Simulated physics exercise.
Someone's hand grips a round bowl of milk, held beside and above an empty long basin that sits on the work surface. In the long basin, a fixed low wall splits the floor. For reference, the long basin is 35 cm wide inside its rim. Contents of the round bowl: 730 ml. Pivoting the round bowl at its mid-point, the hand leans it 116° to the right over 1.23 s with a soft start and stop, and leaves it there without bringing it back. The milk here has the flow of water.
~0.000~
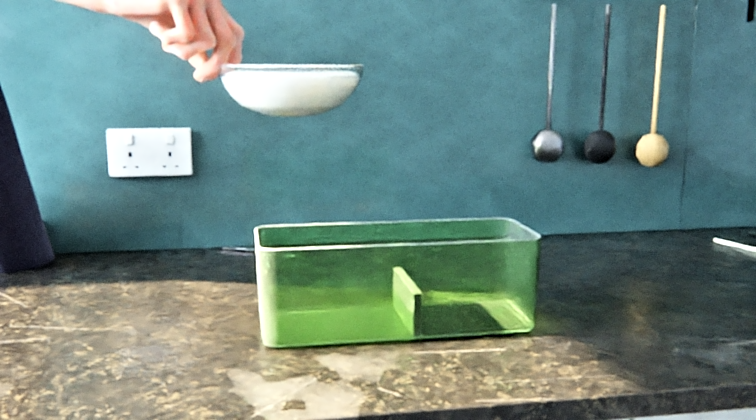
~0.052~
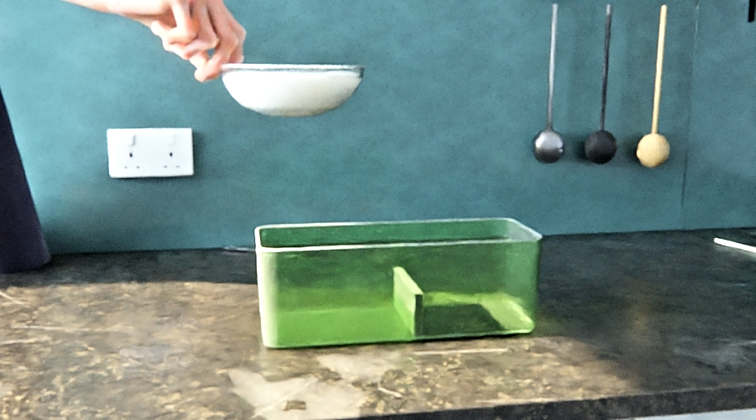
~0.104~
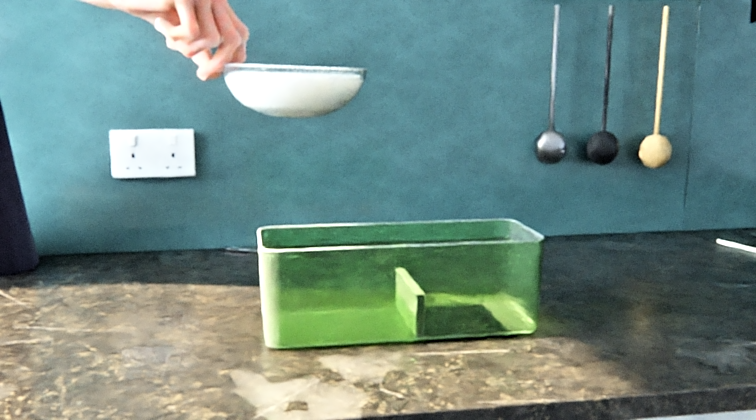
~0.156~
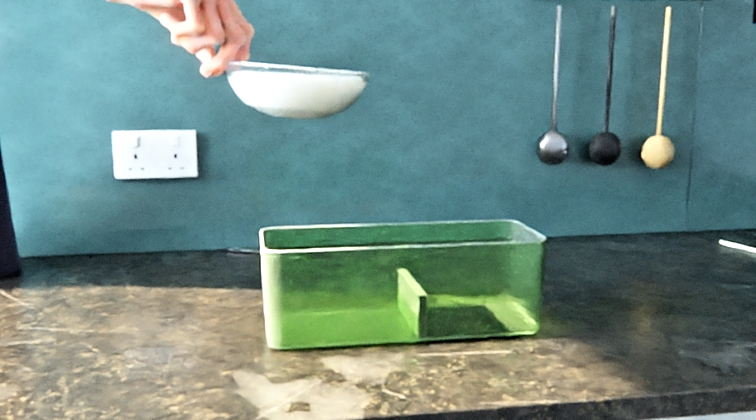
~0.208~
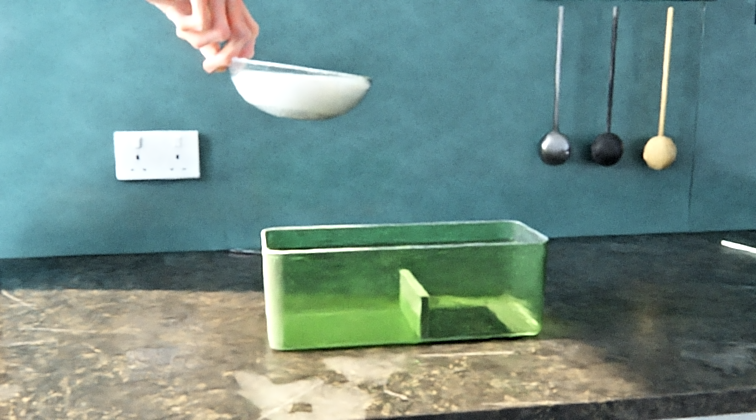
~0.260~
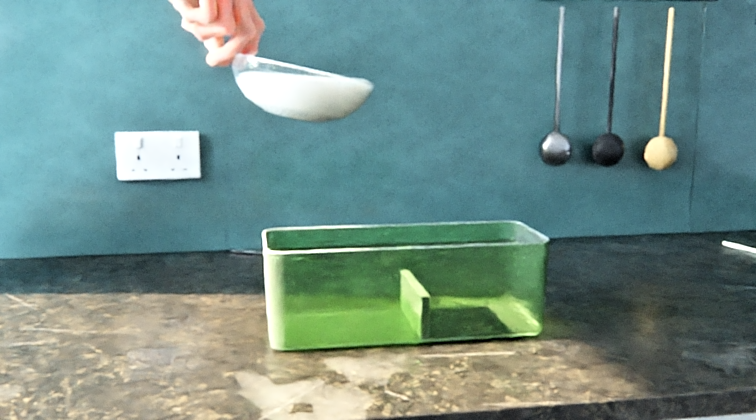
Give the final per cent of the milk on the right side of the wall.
The right side ends with about 61 per cent.
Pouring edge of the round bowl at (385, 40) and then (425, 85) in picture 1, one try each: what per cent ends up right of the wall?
Try 1: Approx. 80 %; try 2: Approx. 90 %.
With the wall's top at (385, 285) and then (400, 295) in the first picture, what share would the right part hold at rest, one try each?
Try 1: 75 %; try 2: 65 %.
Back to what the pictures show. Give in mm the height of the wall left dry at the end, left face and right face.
Looks like roughly 46 mm on the left and roughly 34 mm on the right.
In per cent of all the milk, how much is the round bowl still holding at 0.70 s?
Some 16 % of it is still there.
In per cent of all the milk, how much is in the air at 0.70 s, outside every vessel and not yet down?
It comes to roughly 48 per cent.
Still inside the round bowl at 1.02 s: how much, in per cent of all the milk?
Roughly 0 per cent.
Then, 0.70 s in, the tilt is 71° and 16 per cent is still to pour, 4 is left of the wall and 31 right of it.
Then, 1.02 s in, the tilt is 108° and 0 per cent is still to pour, 33 is left of the wall and 61 right of it.
Then, 1.36 s in, the tilt is 116° and 0 per cent is still to pour, 34 is left of the wall and 61 right of it.
Then, 1.73 s in, the tilt is 116° and 0 per cent is still to pour, 34 is left of the wall and 61 right of it.
Finally, 34 per cent lies left of the wall, 61 right of it and 5 outside.
